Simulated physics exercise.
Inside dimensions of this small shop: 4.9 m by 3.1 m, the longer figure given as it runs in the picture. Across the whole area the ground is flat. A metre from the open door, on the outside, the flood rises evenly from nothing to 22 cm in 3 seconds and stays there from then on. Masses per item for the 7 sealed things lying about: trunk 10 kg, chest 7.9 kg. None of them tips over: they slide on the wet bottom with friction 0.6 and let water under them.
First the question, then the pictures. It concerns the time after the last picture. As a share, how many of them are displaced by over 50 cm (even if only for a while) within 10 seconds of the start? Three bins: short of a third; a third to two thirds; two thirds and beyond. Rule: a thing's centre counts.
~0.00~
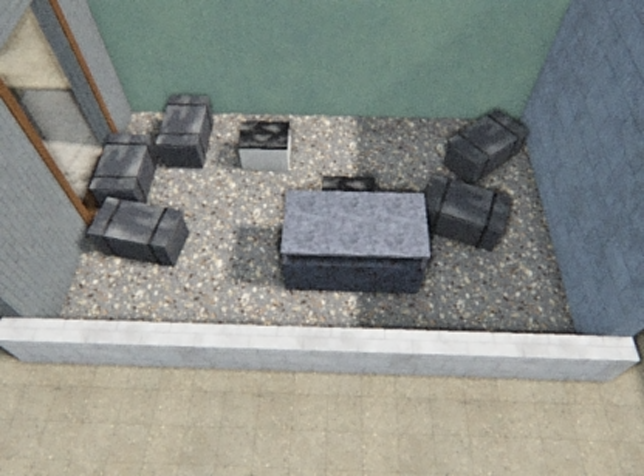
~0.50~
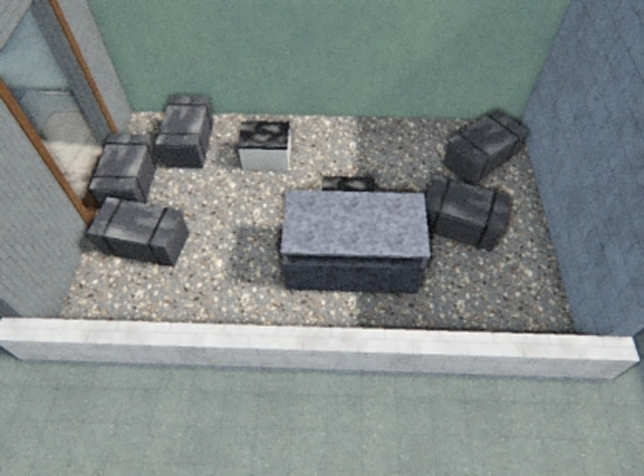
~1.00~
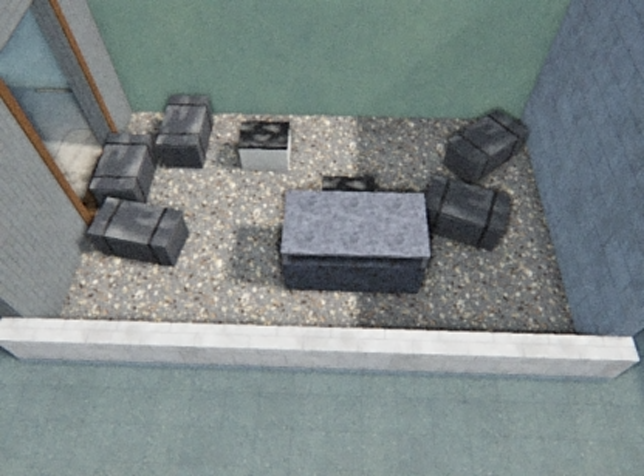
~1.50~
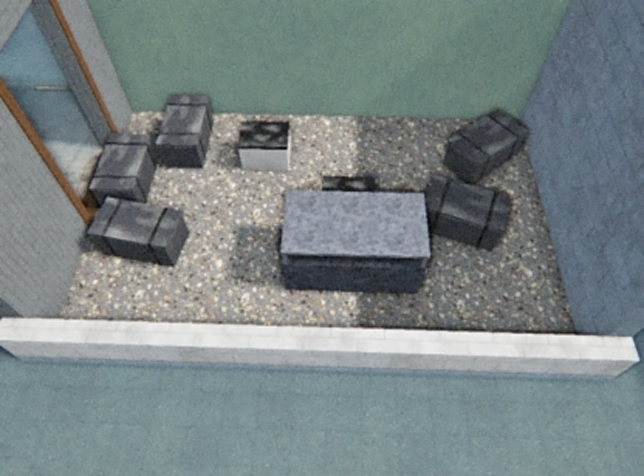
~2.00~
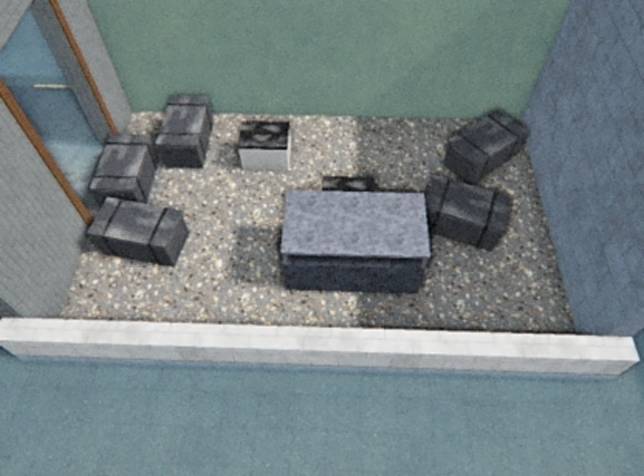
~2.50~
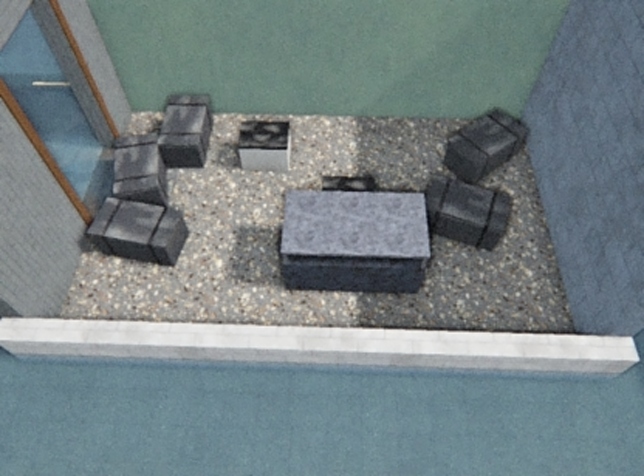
Upper band.
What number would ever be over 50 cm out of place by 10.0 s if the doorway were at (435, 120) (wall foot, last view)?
Result: 3 of them.
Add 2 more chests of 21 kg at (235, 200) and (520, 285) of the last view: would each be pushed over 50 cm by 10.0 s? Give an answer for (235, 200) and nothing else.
That spot comes out lower.
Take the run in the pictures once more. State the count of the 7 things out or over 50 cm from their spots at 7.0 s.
Count: 6.
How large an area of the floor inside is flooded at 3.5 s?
Roughly 4.0 m2 of it is wet.
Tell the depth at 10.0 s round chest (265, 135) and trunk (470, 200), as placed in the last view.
I'd estimate 14 cm for the first and 14 cm for the second.
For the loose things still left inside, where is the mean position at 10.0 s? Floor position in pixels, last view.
The average lands around (436, 241).
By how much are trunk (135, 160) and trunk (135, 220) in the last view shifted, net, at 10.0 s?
In turn: 350 cm, 20 cm.
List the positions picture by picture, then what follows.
In the first frame, a trunk at (121, 160), on the bottom; a trunk at (183, 119) rests on the ground; water covers 0.0 m2; 0 of 7 have shifted.
In the second frame, a trunk at (121, 160) rests on the ground; a trunk at (183, 119) rests on the ground; 0.0 m2 under water; 0 of 7 have shifted.
In the third frame, a trunk at (121, 160) rests on the ground; a trunk at (183, 119), on the bottom; 0.0 m2 under water; 0 of 7 have shifted.
In the fourth frame, a trunk at (121, 160), on the bottom; a trunk at (183, 119), on the bottom; water covers 0.0 m2; 0 of 7 have shifted.
In the fifth frame, a trunk at (121, 160) rests on the ground; a trunk at (183, 119) rests on the ground; 0.1 m2 under water; 0 of 7 have shifted.
In the sixth frame, a trunk at (136, 161) rests on the ground, 17 cm from its start; a trunk at (183, 119), on the bottom; 0.7 m2 under water; 1 of 7 have shifted.
After 3.5 s 1 of 7 are over 50 cm from their spots; 0 afloat.
After 4.5 s 4 of 7 are over 50 cm from their spots; 2 afloat.
After 7.0 s 6 of 7 are over 50 cm from their spots; 6 afloat.
After 10.0 s 6 of 7 are over 50 cm from their spots, and 7 have been at some point; 7 afloat.
